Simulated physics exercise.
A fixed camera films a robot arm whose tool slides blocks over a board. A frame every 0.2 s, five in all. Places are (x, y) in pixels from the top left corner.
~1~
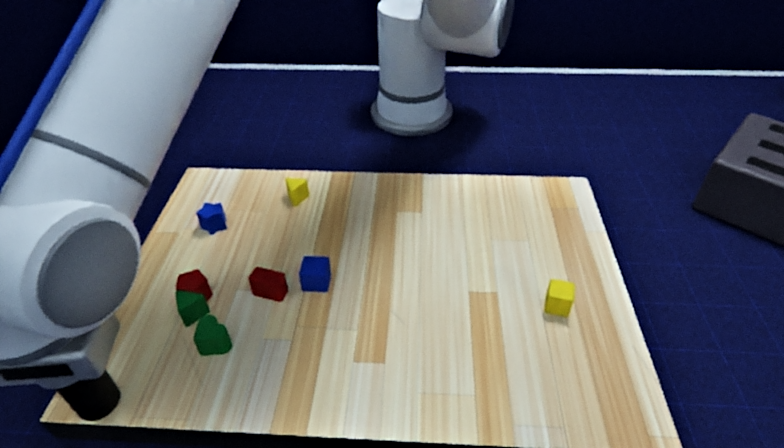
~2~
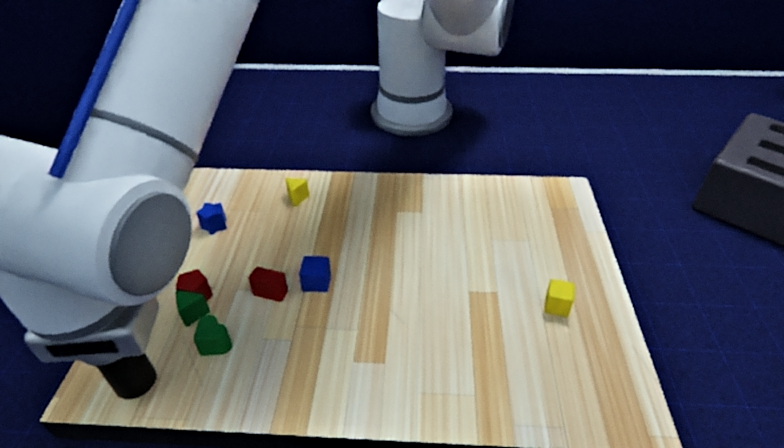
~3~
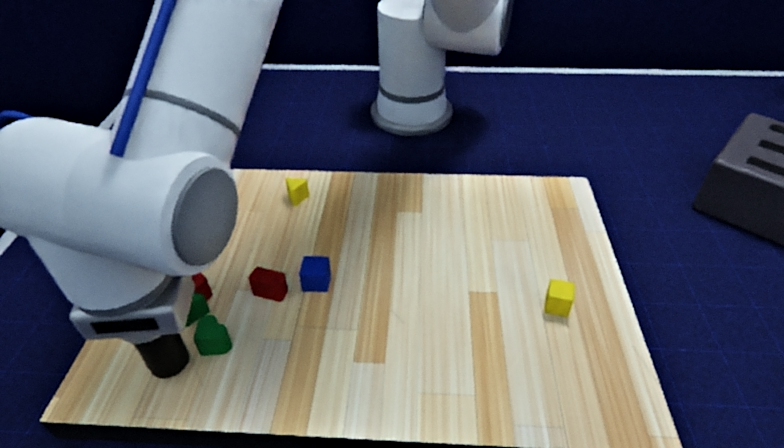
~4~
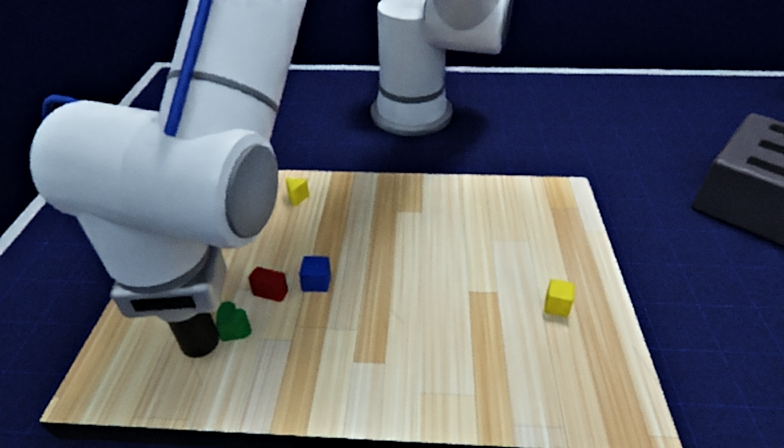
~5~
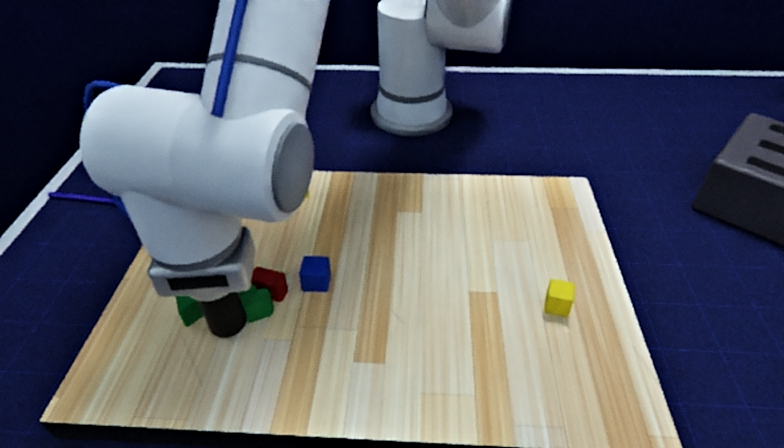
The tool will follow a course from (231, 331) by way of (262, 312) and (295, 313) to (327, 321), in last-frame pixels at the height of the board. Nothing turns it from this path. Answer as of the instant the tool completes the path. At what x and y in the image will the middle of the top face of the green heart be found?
Pixel (288, 271).
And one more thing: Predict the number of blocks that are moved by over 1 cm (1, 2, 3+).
I think two will be displaced.
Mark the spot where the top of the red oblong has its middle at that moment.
I'd say the red oblong ends with its top centre at (276, 260).
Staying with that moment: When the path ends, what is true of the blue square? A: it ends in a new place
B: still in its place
My answer is option B.
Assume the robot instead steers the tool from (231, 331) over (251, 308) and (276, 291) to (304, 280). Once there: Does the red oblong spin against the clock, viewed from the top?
I believe so.
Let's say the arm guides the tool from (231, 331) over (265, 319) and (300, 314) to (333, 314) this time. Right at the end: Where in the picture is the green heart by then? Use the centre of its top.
Close to (287, 275).
What follows on the original path. One third of the way, tool at (260, 304); green heart at (278, 276), turned 40° anticlockwise; red oblong at (275, 261), turned 35° anticlockwise.
Two thirds of the way, tool at (294, 305); green heart at (288, 271), turned 55° anticlockwise; red oblong at (276, 260), turned 45° anticlockwise.
At the end, tool at (326, 313); green heart at (288, 271), turned 55° anticlockwise; red oblong at (276, 260), turned 45° anticlockwise; blue square still.
